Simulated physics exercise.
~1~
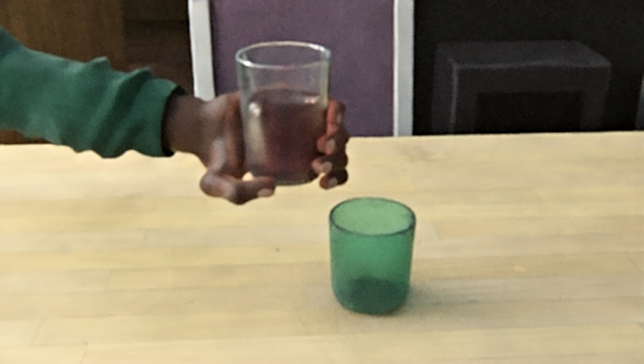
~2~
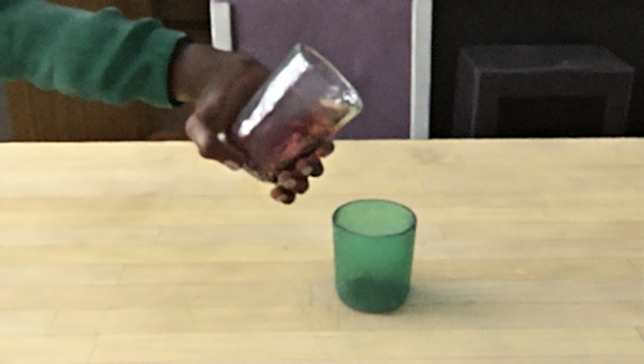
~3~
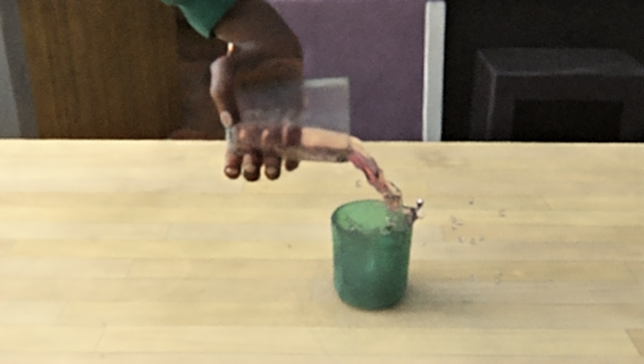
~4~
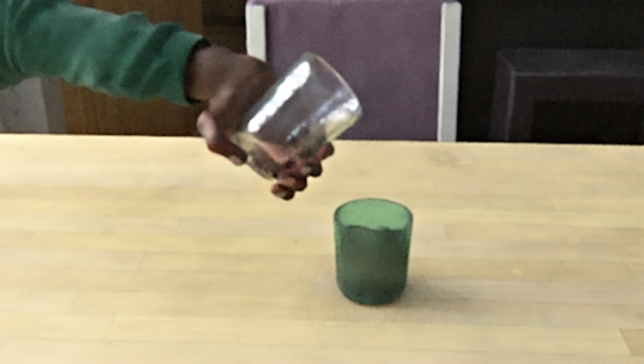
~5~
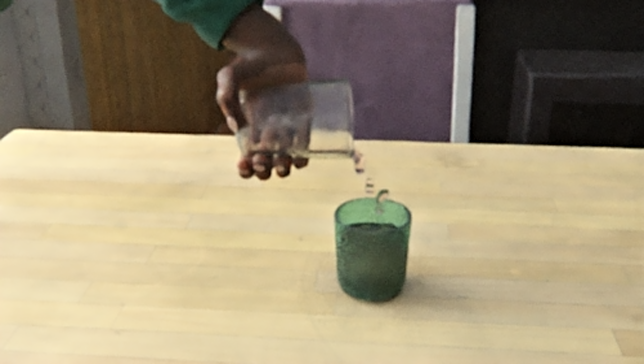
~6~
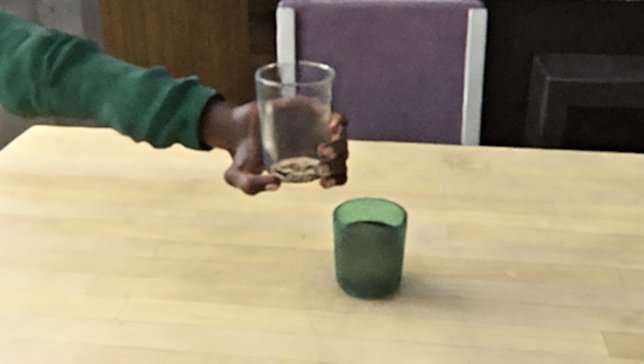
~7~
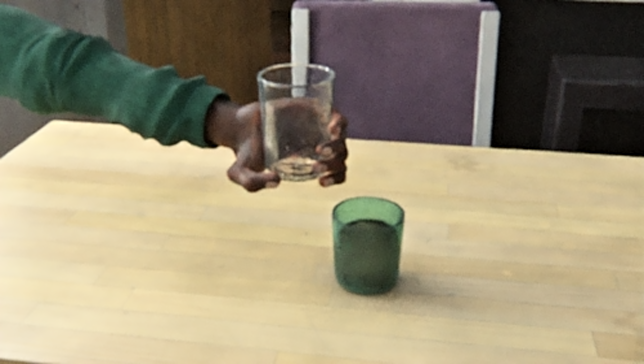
A hand in a green sleeve tipped a clear glass of water over a green glass on a wooden table, pouring in two goes with a pause between, then held it upright, nearly empty, above the green glass, now mostly full.
